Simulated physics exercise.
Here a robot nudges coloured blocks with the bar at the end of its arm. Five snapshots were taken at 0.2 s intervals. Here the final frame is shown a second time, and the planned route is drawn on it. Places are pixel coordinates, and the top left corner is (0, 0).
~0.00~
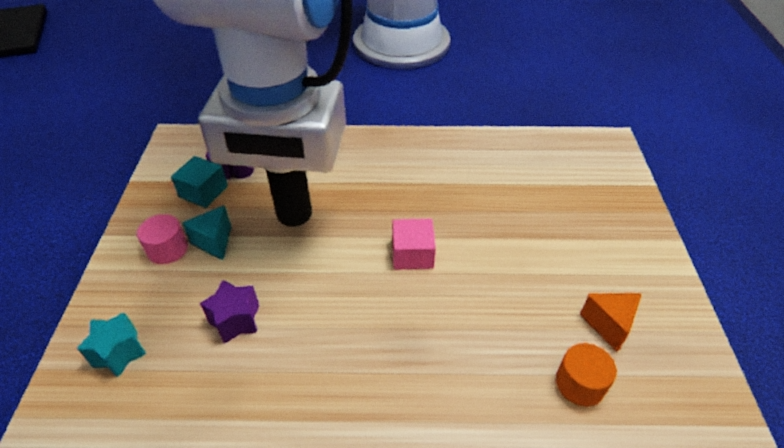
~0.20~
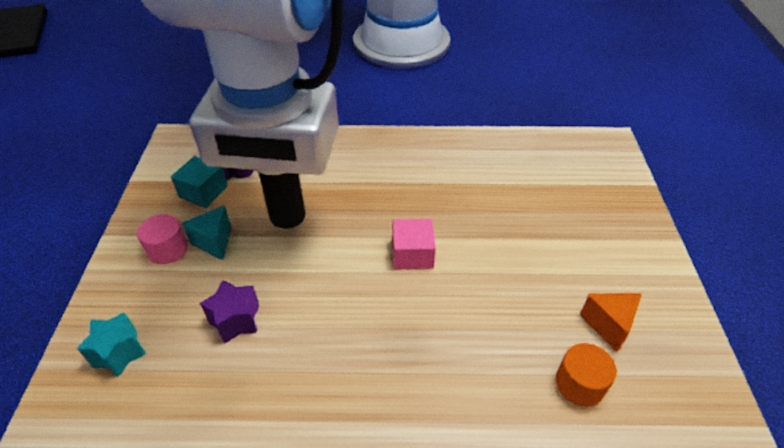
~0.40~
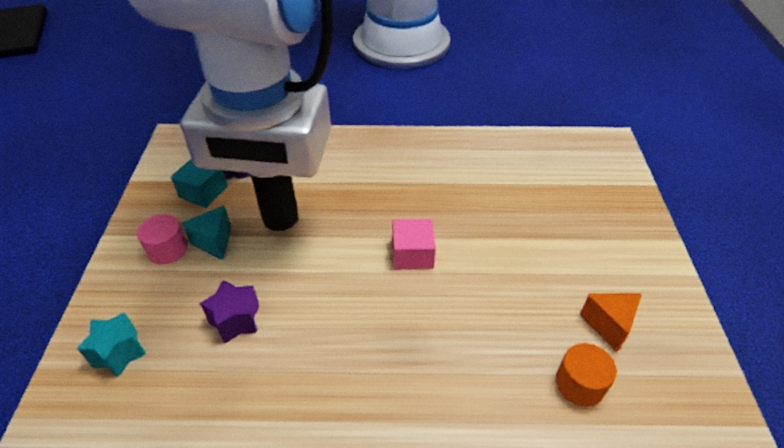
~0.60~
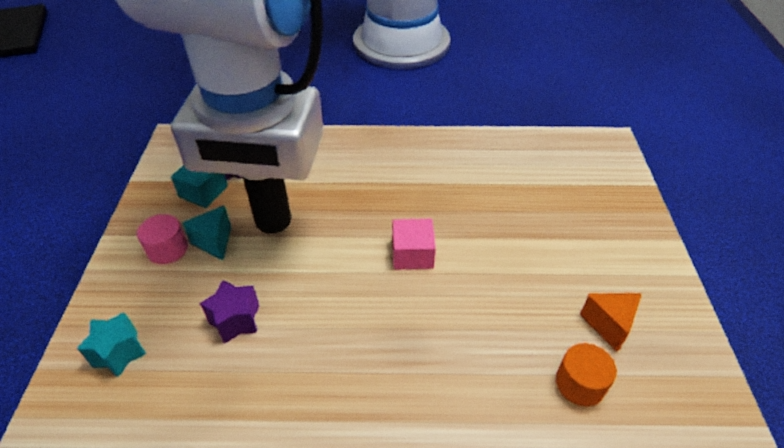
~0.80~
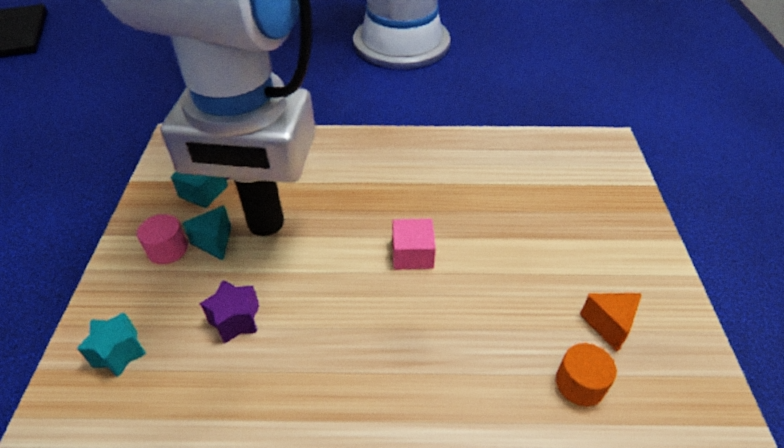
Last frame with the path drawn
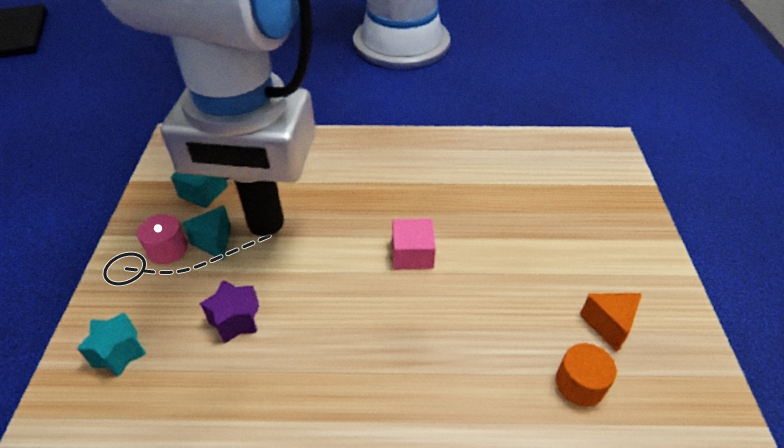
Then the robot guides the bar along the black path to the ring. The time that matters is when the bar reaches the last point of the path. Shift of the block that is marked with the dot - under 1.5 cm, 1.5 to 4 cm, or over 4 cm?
Of the three bands, it's 1.5 to 4 cm.
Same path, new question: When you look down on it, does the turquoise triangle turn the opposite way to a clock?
No.
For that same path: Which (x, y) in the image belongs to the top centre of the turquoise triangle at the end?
At (186, 222).
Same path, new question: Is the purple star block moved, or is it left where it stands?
At the end of the path, it will still be in place.
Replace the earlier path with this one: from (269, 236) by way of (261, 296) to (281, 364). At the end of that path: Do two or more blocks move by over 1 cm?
It seems not.
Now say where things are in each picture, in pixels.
The first picture shows lower end of the bar (295, 215), tops of blocks, pink round block (158, 228), turquoise triangle (207, 222), purple star block (229, 301).
The second picture shows bar (288, 217), blocks as before.
The third picture shows bar (281, 219), blocks as before.
The fourth picture shows bar (274, 222), blocks as before.
The fifth picture shows bar (266, 224), pink round block (158, 228), turquoise triangle (207, 222), purple star block (229, 301).
The drawn path runs from (269, 236) through (224, 256) and (174, 272) to (125, 269); the dot is on the pink round block.
What follows on the original path. One third of the way, bar (219, 244); pink round block (154, 228); turquoise triangle (191, 223), turned 45° clockwise.
Two thirds of the way, bar (168, 260); pink round block (148, 226); turquoise triangle (186, 222), turned 70° clockwise.
At the end, bar (118, 257); pink round block (134, 219); turquoise triangle (186, 222), turned 70° clockwise; purple star block not moved.
